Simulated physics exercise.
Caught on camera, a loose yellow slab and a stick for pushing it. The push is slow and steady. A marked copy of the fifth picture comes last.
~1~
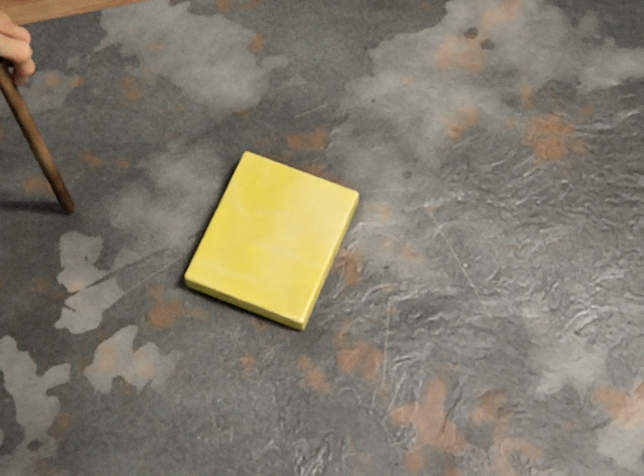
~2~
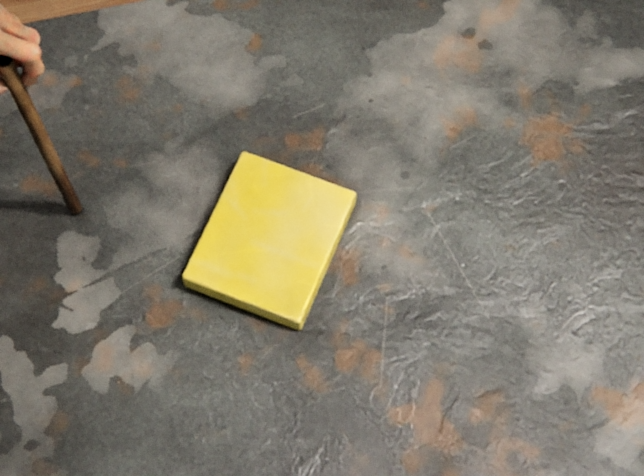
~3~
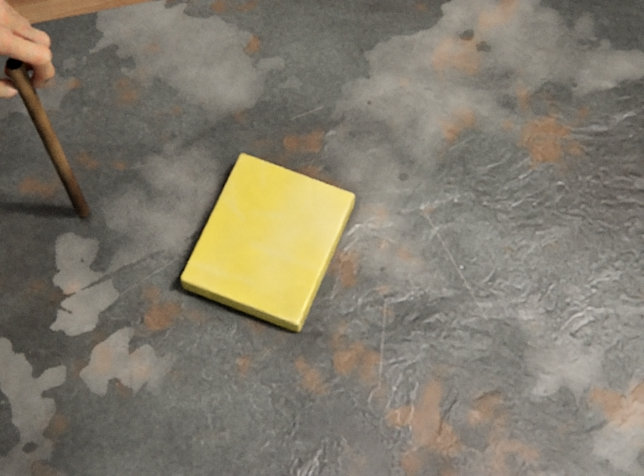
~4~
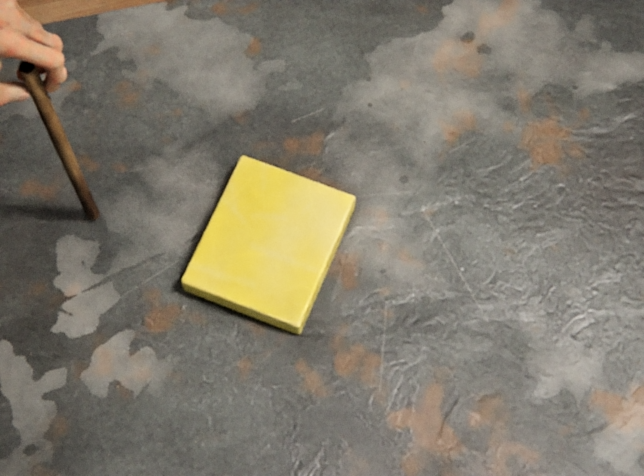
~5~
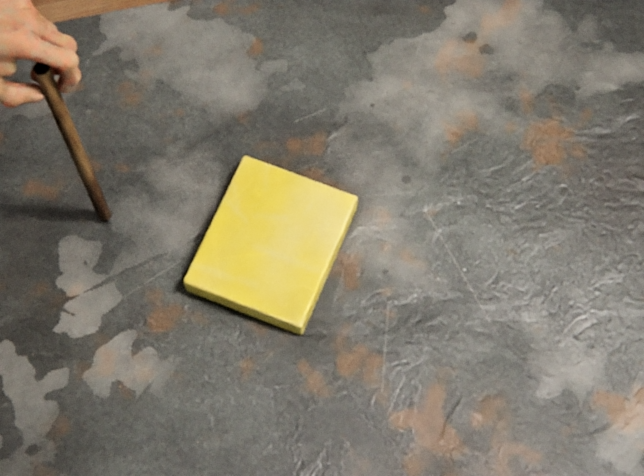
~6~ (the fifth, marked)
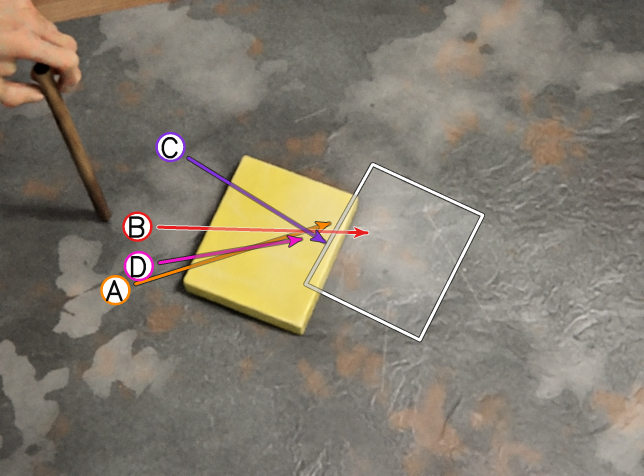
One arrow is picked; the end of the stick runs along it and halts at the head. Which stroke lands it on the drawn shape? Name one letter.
Choose stroke A.
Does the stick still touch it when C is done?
At the end, yes.
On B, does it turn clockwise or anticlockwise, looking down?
Clockwise.
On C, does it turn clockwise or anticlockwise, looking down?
It turns clockwise.
On the marked copy, A from (135, 284) to (329, 224); B from (158, 227) to (367, 233); C from (188, 158) to (325, 242); D from (160, 263) to (301, 239).
With A. Early on, foot of the stick (208, 262), piece (283, 239).
Further on, foot of the stick (277, 241), piece (347, 236).
At the end, foot of the stick (329, 224), piece (395, 239); it fills the outline.
As for the rest, B leaves the piece out of the outline, at (395, 285); C leaves the piece out of the outline, at (326, 304); D leaves the piece out of the outline, at (372, 239).
